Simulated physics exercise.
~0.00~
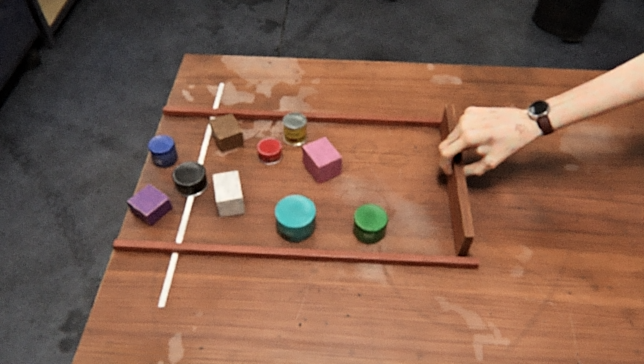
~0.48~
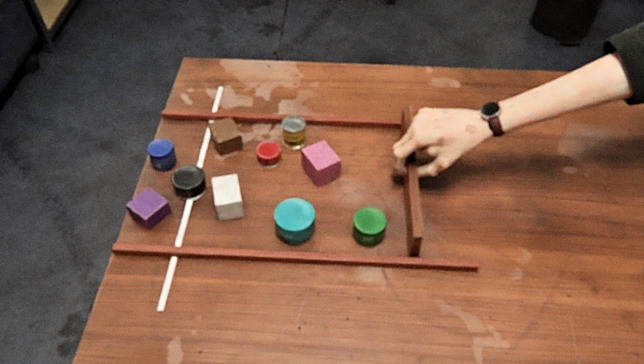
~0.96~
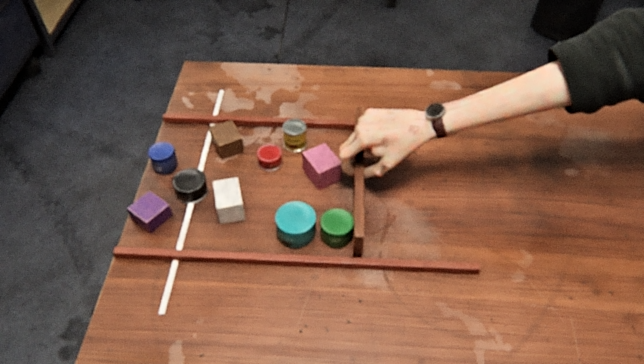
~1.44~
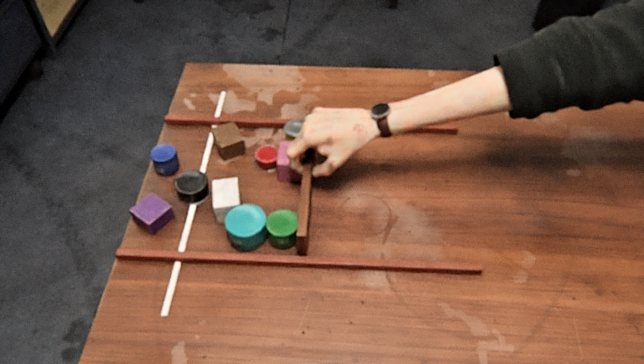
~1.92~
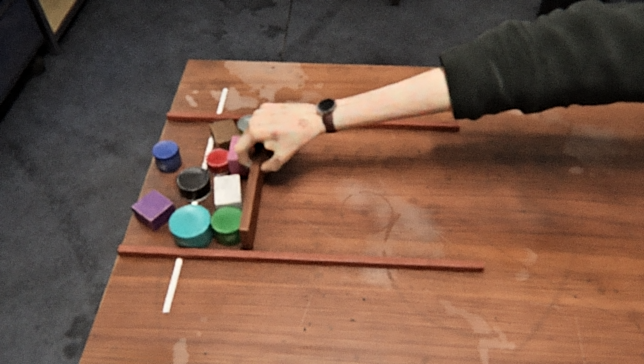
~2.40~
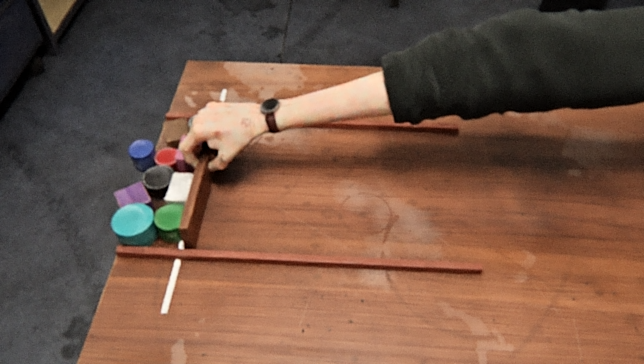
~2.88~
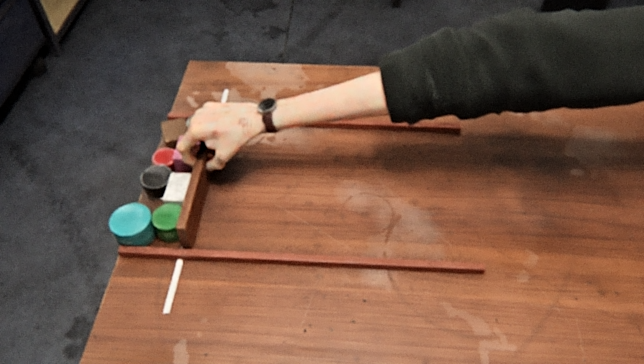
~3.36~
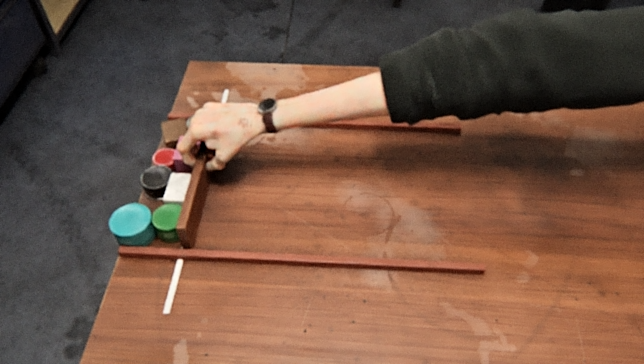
A hand wearing a dark watch grips an upright wooden board on a brown table, seen from above at a slight tilt, with grey carpet beyond the left edge. Between two reddish rails sit colourful tubs and blocks, with blue and purple ones left of a white tape strip and turquoise and green ones nearer the board. The hand slides the board steadily left, gathering the objects into a tight cluster. As it reaches the tape, the blue tub and purple block are pushed to the edge and drop from sight. The board stops, and the others, including the turquoise tub, stay crowded at the brink.
